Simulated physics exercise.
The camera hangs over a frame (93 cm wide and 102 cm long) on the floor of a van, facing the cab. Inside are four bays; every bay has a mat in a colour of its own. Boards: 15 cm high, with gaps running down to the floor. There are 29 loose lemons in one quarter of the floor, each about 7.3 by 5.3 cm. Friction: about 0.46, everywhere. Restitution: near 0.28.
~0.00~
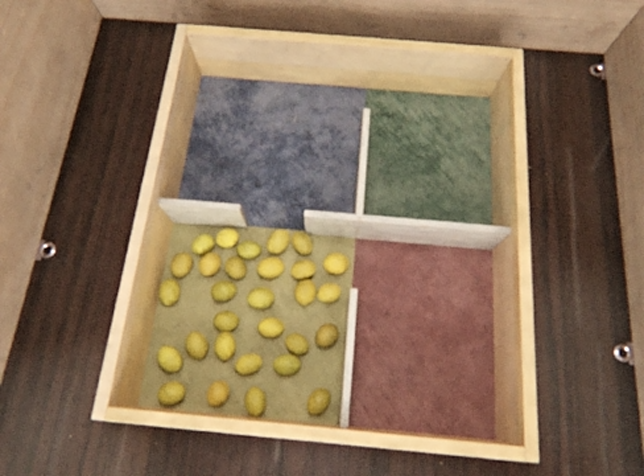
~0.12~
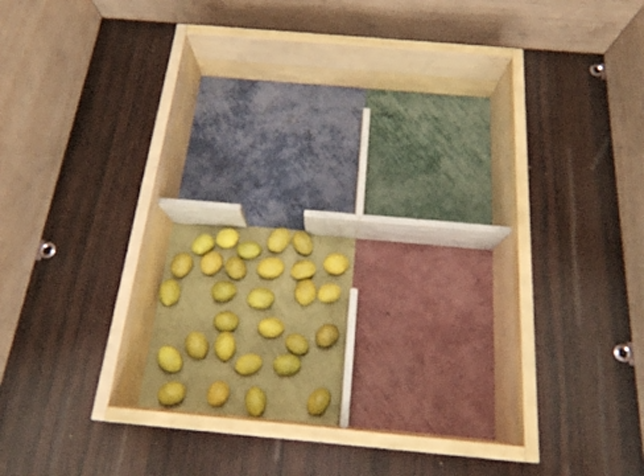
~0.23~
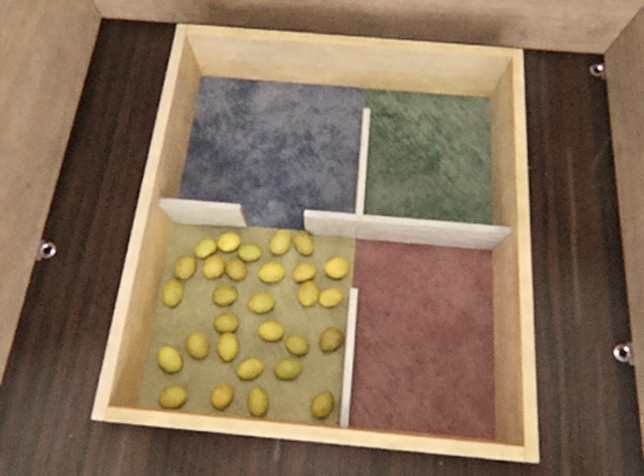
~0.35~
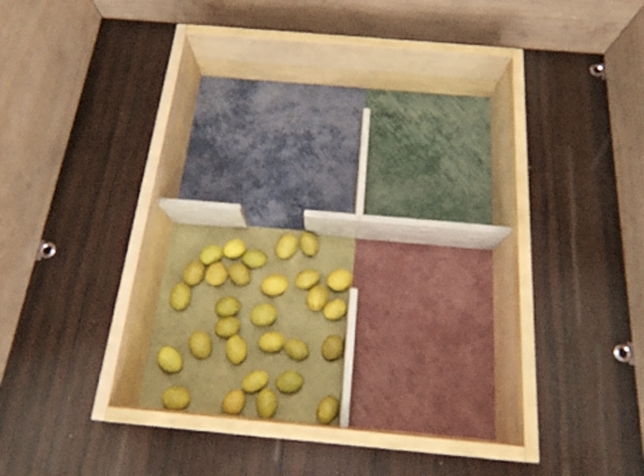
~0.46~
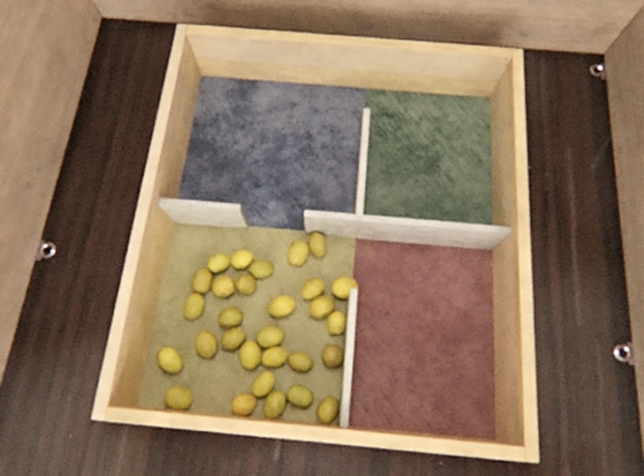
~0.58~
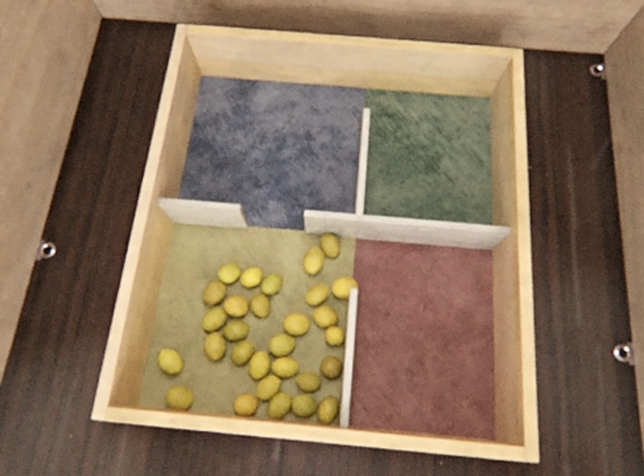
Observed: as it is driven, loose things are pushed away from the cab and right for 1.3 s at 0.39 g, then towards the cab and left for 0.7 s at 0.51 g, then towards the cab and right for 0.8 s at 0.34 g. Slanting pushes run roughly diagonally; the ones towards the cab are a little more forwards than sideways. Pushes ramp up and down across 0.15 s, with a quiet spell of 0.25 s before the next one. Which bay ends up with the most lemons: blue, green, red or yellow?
The yellow bay.
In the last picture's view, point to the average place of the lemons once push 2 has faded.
Centred roughly on pixel (224, 260).
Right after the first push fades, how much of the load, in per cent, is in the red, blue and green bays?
By then: Red 10, blue 0, green 0 per cent.
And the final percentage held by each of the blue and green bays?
Final split, approximately: Blue 20 in a hundred, green 0 in a hundred.
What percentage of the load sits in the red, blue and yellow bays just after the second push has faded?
Well, you'd find red at 0, blue at 10 and yellow at 90 per cent.
After push 1 (1.54 s), 2 in the red bay and 27 in the yellow bay.
After push 2 (2.49 s), 3 in the blue bay and 26 in the yellow bay.
After push 3 (3.54 s), 1 in the red bay, 7 in the blue bay, 1 in the green bay and 20 in the yellow bay.
When it is over (at 4.90 s), 1 in the red bay, 7 in the blue bay, 1 in the green bay and 20 in the yellow bay.
